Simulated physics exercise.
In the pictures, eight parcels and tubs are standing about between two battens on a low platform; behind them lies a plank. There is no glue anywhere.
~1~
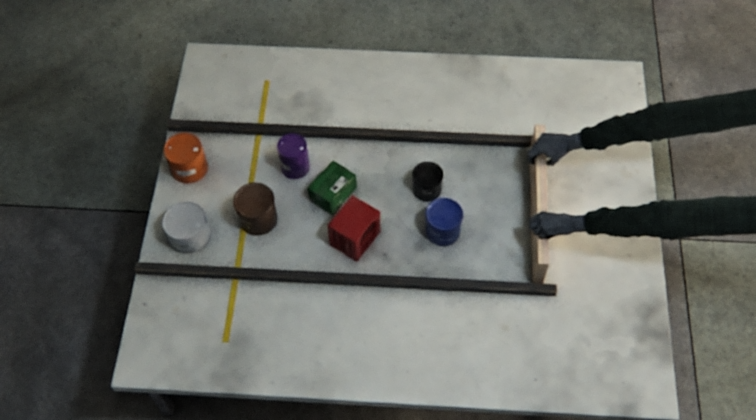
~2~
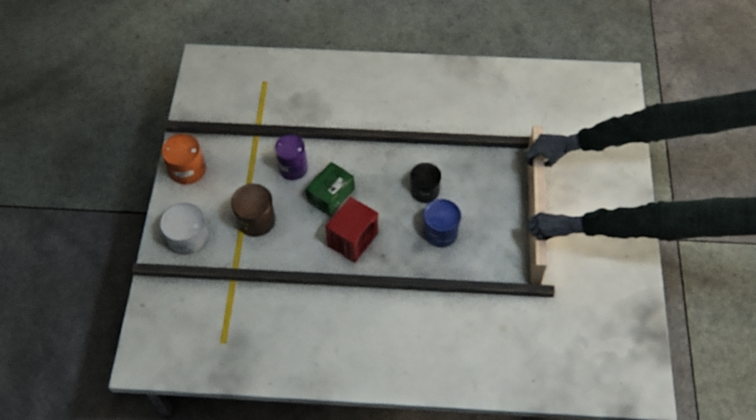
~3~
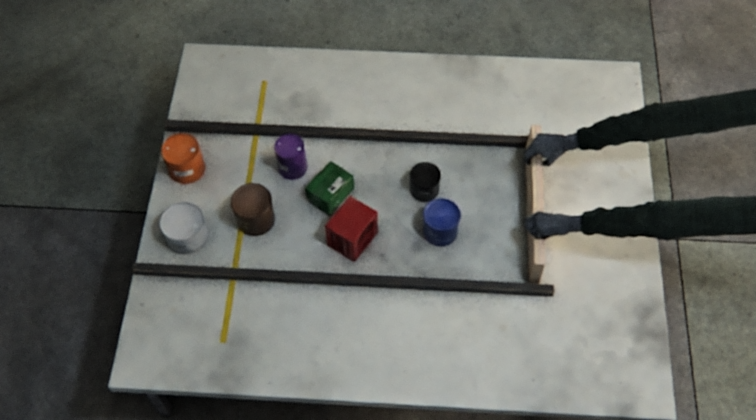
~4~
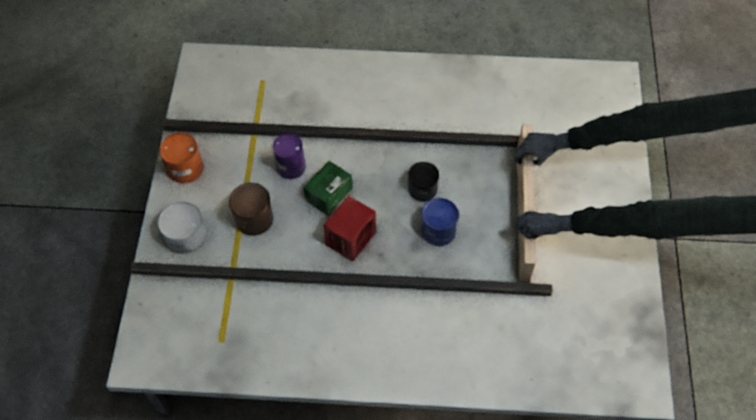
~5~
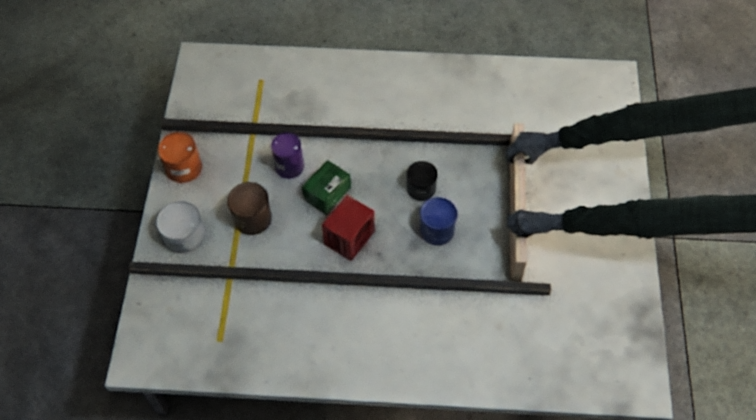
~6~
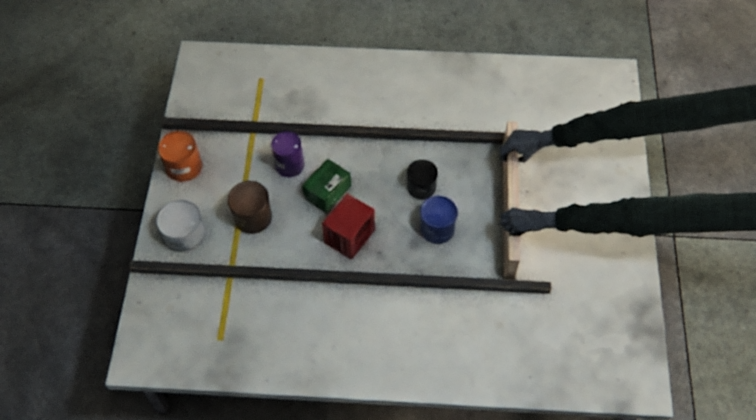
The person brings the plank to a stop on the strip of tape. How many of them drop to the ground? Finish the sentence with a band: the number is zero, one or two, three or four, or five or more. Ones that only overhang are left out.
The number is zero.
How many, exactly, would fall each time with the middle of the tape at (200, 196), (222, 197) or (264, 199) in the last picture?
Taken one after another, the numbers are 2, 0 and 0.
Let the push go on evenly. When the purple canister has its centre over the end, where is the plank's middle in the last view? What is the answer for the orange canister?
I'd put it close to (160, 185), and close to (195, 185) for the other one.
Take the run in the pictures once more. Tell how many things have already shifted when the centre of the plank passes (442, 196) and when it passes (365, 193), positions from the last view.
First 1, then 4.
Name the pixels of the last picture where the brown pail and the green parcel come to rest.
Final positions - brown pail around (182, 202), green parcel around (206, 180).
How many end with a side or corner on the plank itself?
4 of them.
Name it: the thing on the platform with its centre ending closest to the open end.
It's the white canister.
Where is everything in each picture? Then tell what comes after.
In the first picture, orange canister (186, 158); white canister (187, 228); brown pail (256, 210); plank (539, 203); tape (248, 200).
In the second picture, white canister (185, 229); black pail (425, 183).
In the third picture, brown pail (254, 210); blue pail (441, 223).
In the fourth picture, orange canister (182, 158); purple canister (290, 157).
In the fifth picture, white canister (181, 227); plank (518, 201).
In the sixth picture, orange canister (181, 156); white canister (182, 226); brown pail (251, 208); plank (511, 200); tape (243, 198).
Early on, none off yet; orange canister at rest near (181, 156); white canister at rest near (182, 226); brown pail at rest near (251, 208).
Finally, the number that fall off is zero.
